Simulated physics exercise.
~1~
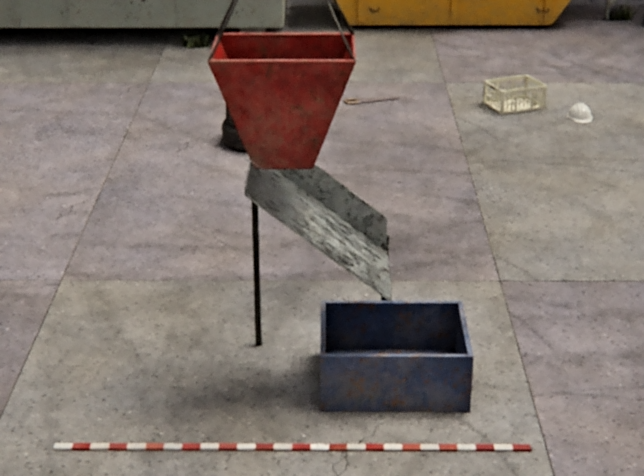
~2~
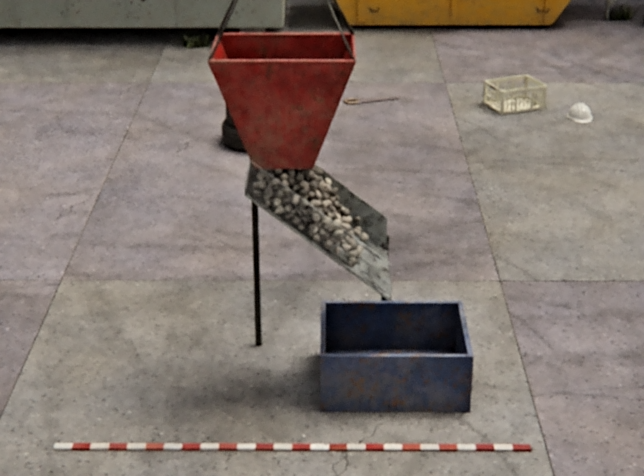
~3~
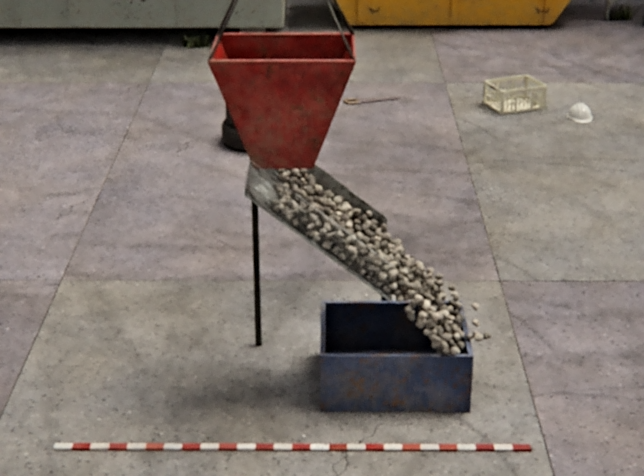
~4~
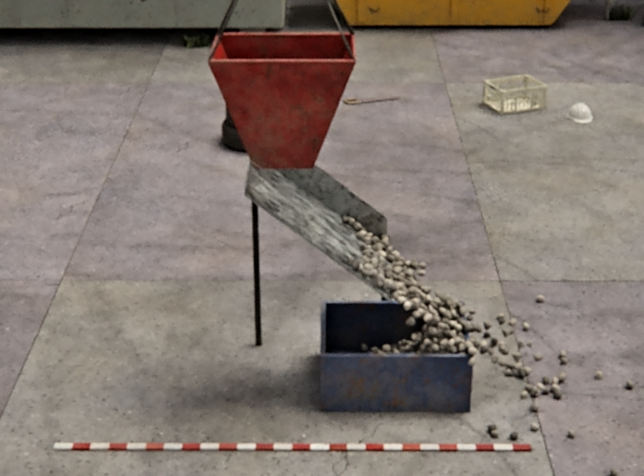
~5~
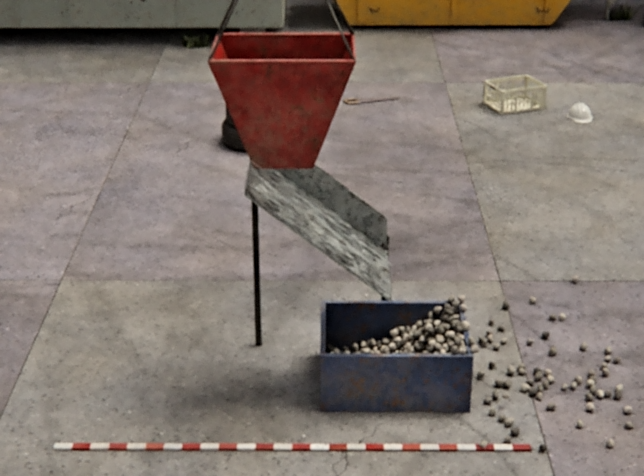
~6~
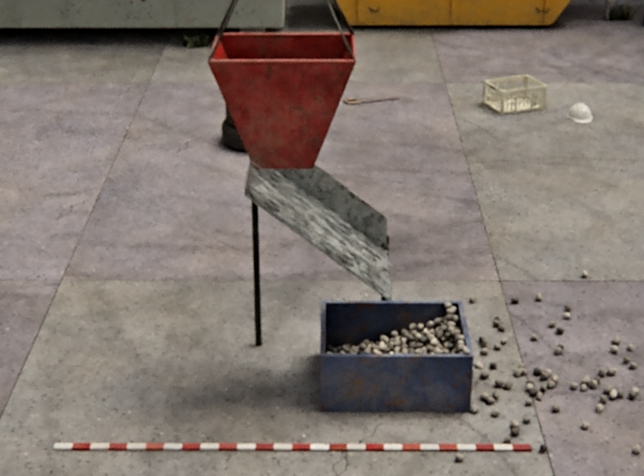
On a stained concrete yard, a red skip hangs above a sloping steel chute, with a blue bin below and a striped staff lying in front. Rounded stones drop from the skip's underside onto the top of the chute and spread down it. They slide right in a thick stream and pour off the lower edge toward the bin's right side. As the chute clears, some stones spill past the bin and scatter across the floor. In the end the chute is bare, most stones lie in the bin, heaped toward the right, and a small share rests strewn beyond it.
